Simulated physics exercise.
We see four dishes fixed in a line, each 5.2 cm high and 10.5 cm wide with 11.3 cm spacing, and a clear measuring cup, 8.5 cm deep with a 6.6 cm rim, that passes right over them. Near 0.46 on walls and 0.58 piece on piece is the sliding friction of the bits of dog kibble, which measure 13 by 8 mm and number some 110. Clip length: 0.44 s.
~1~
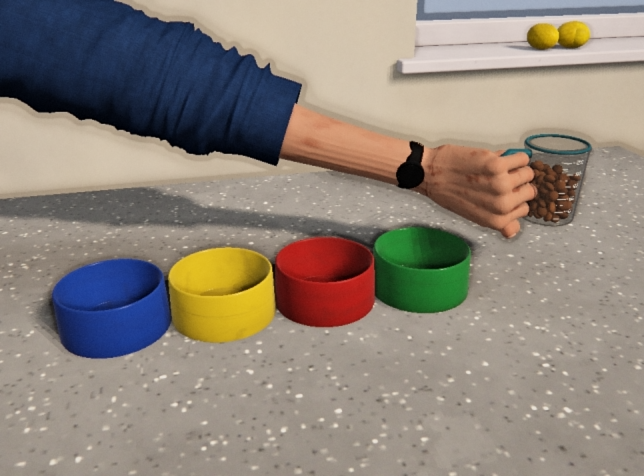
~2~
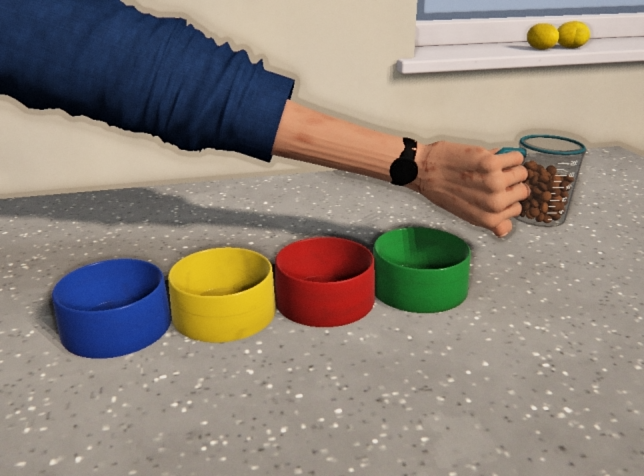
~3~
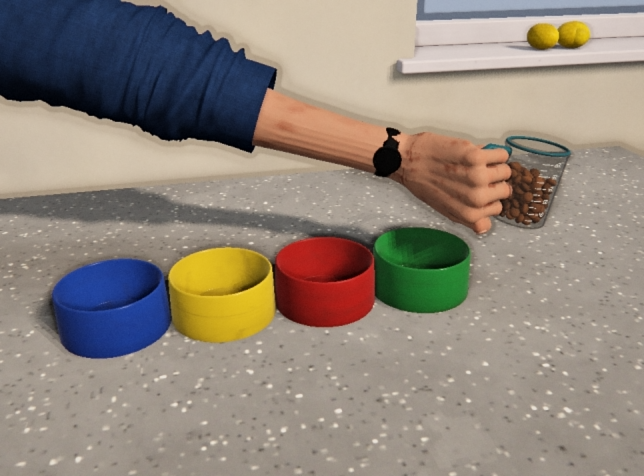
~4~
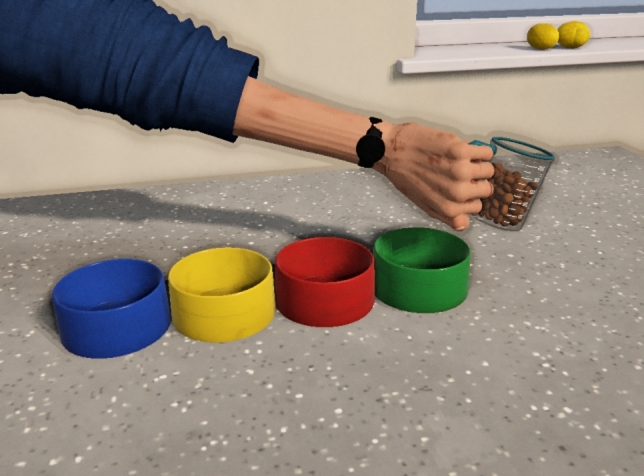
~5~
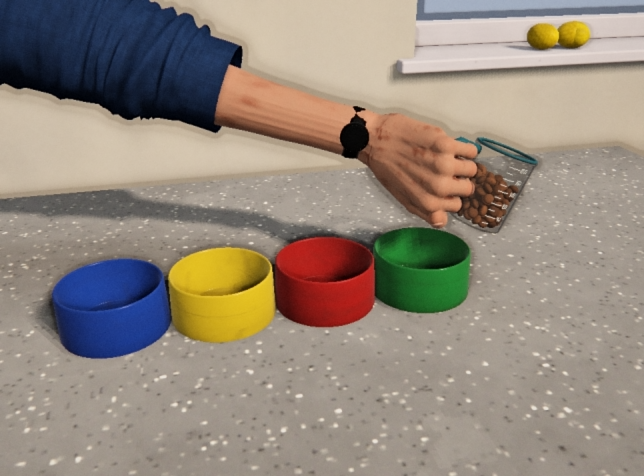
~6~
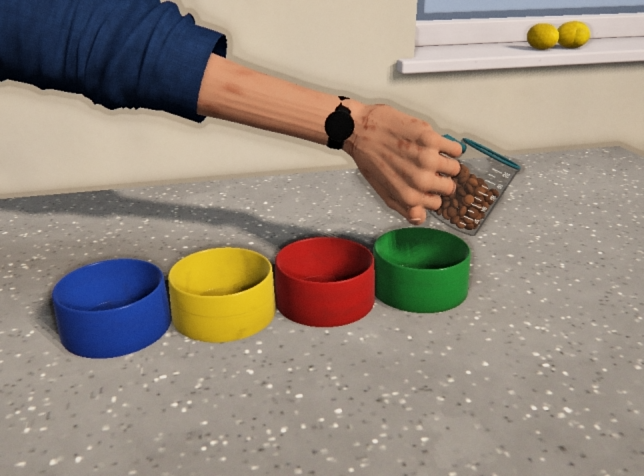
The clip opens on a speckled countertop with blue, yellow, red and green dishes in a row, while a hand in a blue sleeve grips a clear cup of brown pieces at right. The hand moves the cup a short way left toward the green dish, tilting it steadily rightward.
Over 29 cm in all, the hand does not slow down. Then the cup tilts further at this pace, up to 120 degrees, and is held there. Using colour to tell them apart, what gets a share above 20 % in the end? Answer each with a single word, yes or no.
Red dish yes, blue dish no, green dish no, yellow dish no, counter no.
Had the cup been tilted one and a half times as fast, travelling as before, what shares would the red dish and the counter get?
Then red ends at 100 and the counter at 0.
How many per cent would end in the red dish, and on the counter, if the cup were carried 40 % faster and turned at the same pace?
Red 100, counter 0.
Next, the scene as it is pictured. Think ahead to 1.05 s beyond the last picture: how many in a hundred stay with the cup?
Close to 95 % of the load.
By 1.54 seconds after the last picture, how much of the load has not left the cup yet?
It should be near 20 per cent.
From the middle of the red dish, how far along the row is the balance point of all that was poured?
The average sits about 1 cm from the centre, on its right.
Then, 0.63 s after the last picture, tilt 71 degrees; cup holds 100 %.
Then, 1.05 s after the last picture, tilt 100 degrees; cup holds 95 %, red 5 %.
Then, 1.54 s after the last picture, tilt 120 degrees; cup holds 20 %, red 80 %.
In the end, red 100 %, blue 0 %, green 0 %, yellow 0 %, counter 0 %.
